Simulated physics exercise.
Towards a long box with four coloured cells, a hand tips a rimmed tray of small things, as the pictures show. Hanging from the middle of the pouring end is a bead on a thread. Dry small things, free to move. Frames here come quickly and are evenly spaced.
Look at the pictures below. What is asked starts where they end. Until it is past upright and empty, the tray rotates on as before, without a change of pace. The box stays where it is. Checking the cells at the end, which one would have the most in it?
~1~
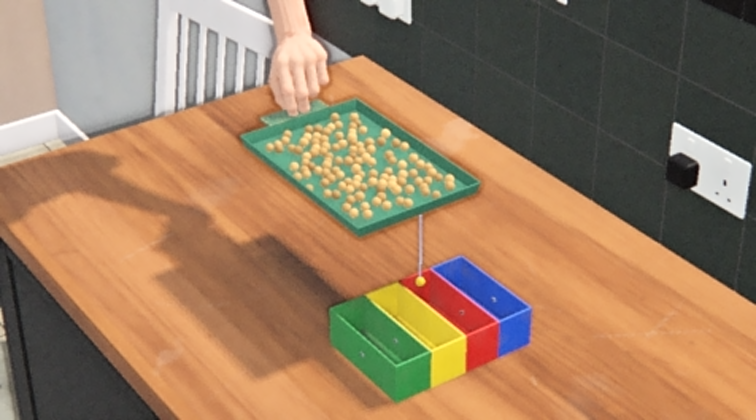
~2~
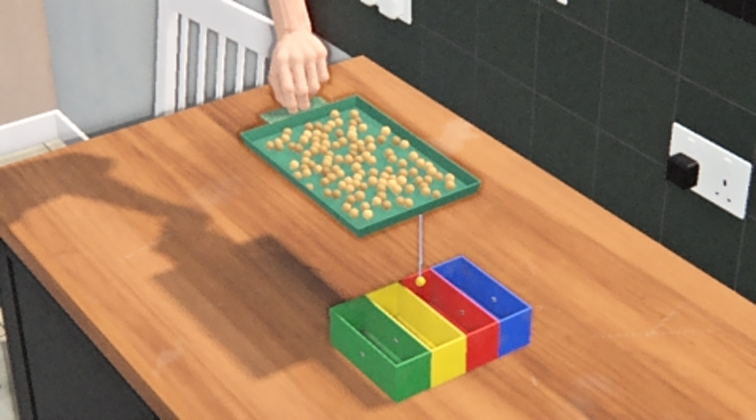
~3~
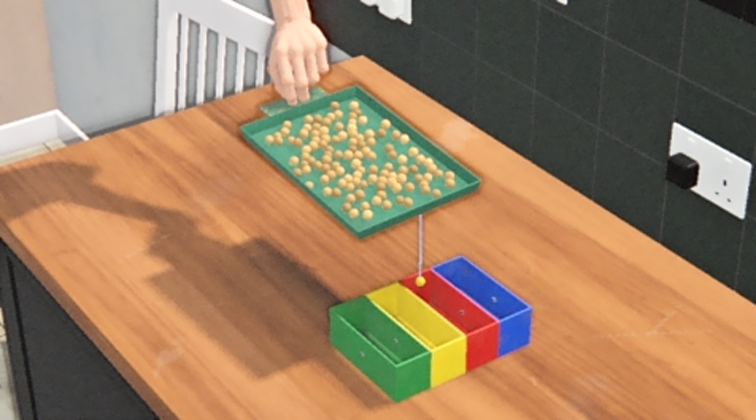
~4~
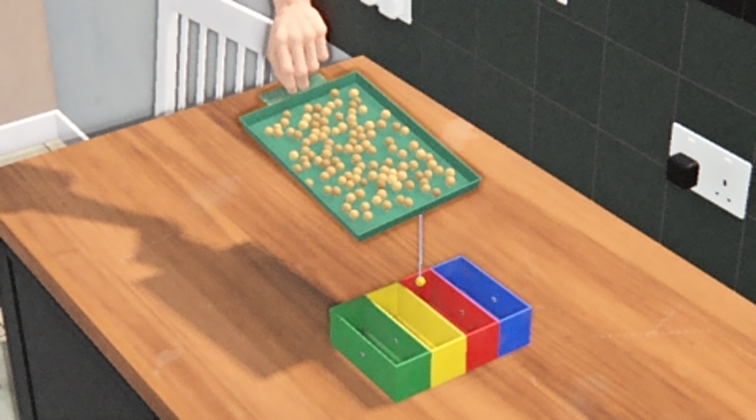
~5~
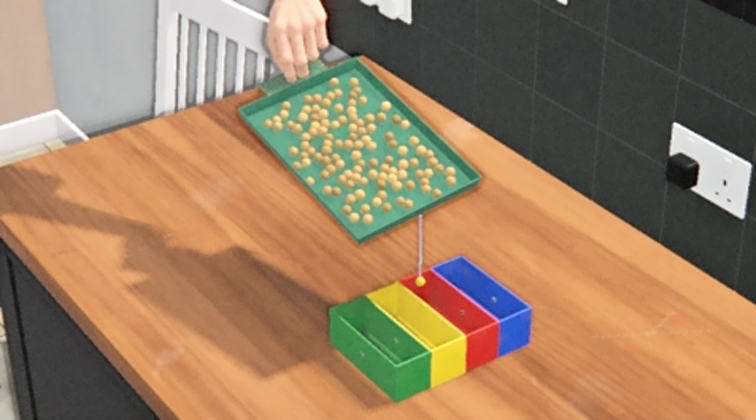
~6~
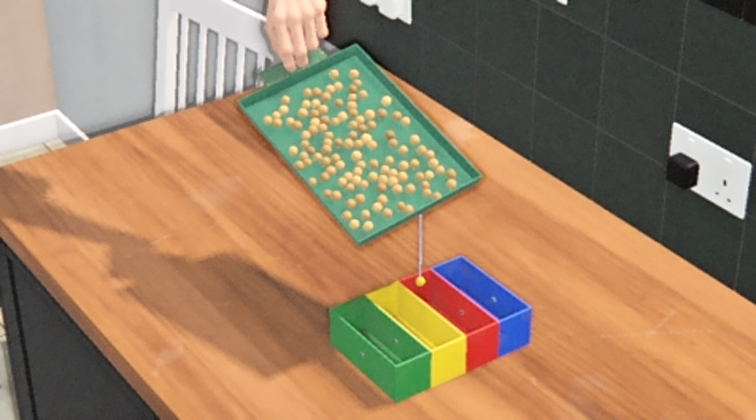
The green cell would have the most in it.
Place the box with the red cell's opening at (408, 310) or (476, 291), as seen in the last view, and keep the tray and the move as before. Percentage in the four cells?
First try: Around 100 percent; second try: Around 20 percent.
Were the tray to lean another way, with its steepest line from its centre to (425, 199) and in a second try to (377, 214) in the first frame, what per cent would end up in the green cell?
0 %, give or take, and then 60 %.
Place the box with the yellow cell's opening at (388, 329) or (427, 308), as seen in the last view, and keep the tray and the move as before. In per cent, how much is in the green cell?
First some 30, then 40 per cent.
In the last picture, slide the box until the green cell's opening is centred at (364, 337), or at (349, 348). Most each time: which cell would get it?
Green, then the yellow cell.
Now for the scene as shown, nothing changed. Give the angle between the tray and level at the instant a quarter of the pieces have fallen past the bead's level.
At about 70°.
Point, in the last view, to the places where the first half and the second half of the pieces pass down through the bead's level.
Roughly (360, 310) first, then roughly (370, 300).
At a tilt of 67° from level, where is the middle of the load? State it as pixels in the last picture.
Roughly at (369, 240).
Just after the last frame, tray tipped steeply; roughly two thirds on the tray; about a tenth in the green cell; just a few in the yellow cell; roughly a quarter falling or outside the box.
A moment on, tray tipped past a quarter turn; just a few on the tray; roughly two thirds in the green cell; about a tenth in the yellow cell; roughly a quarter falling or outside the box.
Further on, tray tipped past a quarter turn; roughly two thirds in the green cell; about a tenth in the yellow cell; roughly a quarter falling or outside the box.
When it is over, tray tipped past a quarter turn; roughly two thirds in the green cell; about a tenth in the yellow cell; not one in the red cell; not one in the blue cell; roughly a quarter outside the box.
